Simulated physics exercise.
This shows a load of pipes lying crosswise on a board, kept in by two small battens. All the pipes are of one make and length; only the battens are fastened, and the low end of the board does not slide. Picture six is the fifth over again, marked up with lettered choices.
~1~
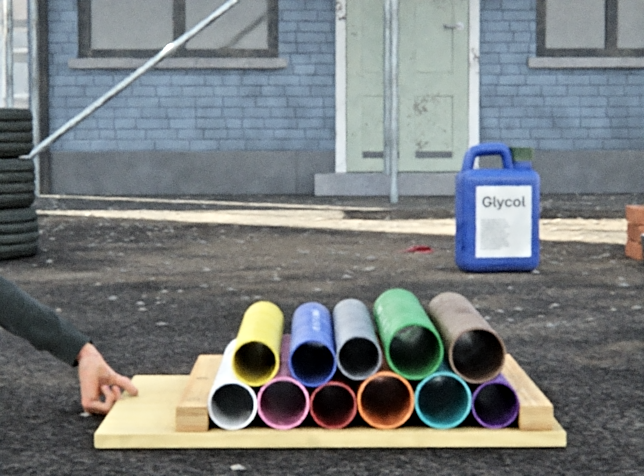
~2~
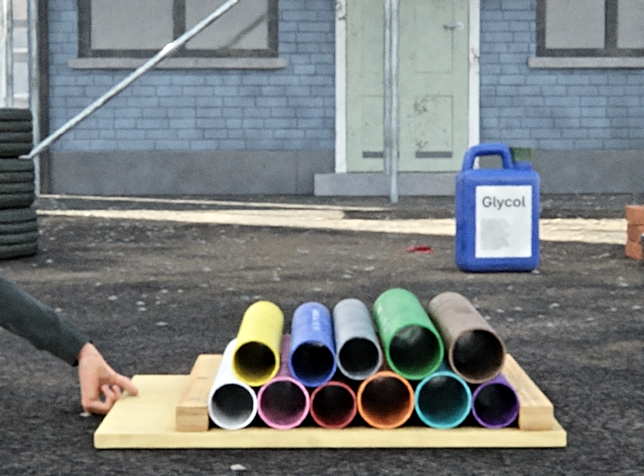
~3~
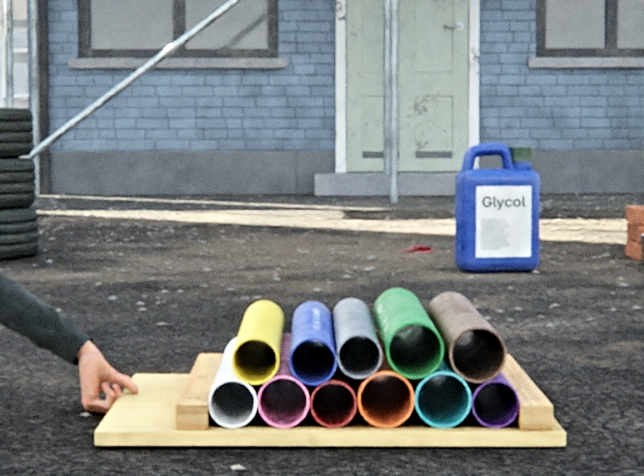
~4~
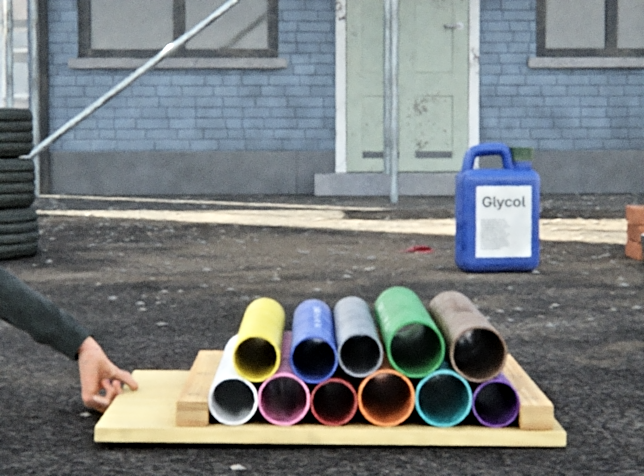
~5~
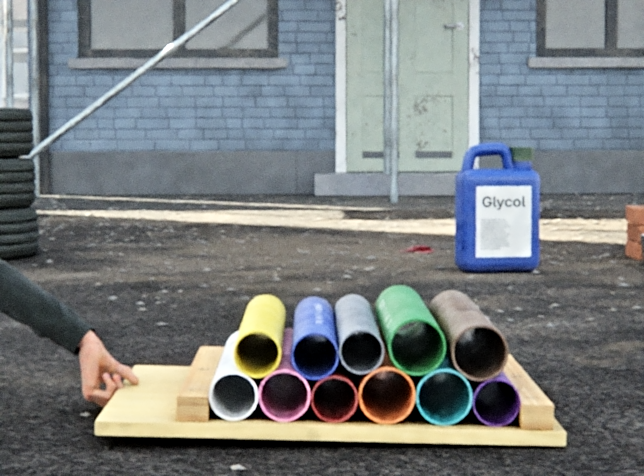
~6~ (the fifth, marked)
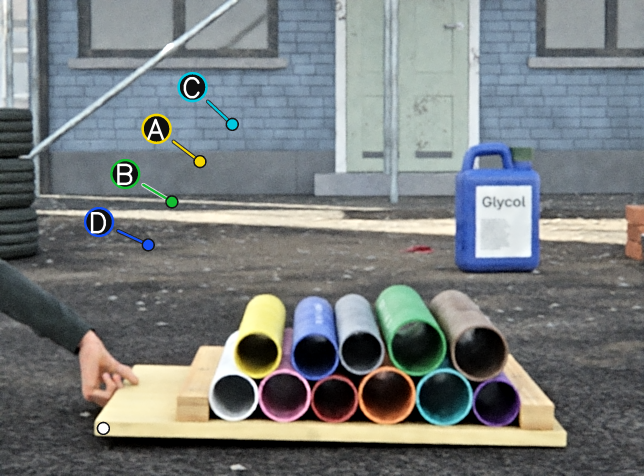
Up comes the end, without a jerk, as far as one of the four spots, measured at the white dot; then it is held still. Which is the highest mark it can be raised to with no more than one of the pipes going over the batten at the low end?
Stop at D.
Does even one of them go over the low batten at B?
Yes.
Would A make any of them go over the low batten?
Yes, at A.
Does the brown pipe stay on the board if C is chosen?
The brown pipe: No.
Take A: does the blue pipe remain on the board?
No, with A.
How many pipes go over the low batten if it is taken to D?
It comes to one.
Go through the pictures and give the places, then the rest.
In the first picture, turquoise pipe (443, 400); yellow pipe (255, 362).
In the second picture, yellow pipe (255, 362); green pipe (414, 351).
In the third picture, board (329, 395); white pipe (233, 403); yellow pipe (255, 360); pink pipe (283, 402).
In the fourth picture, board (329, 393); white pipe (233, 400); pink pipe (284, 399).
In the fifth picture, board (329, 390); white pipe (234, 396); pink pipe (284, 396).
On the marked copy, A at (200, 162); B at (172, 202); C at (233, 124); D at (148, 245); the white dot at (103, 428).
Following D. Soon after the start, board at 16°.
Later, board at 25°.
In the end, board at 25°, one over the low batten (brown).
As for the rest, A five over the low batten; B four over the low batten (green, blue, brown, grey); C five over the low batten.
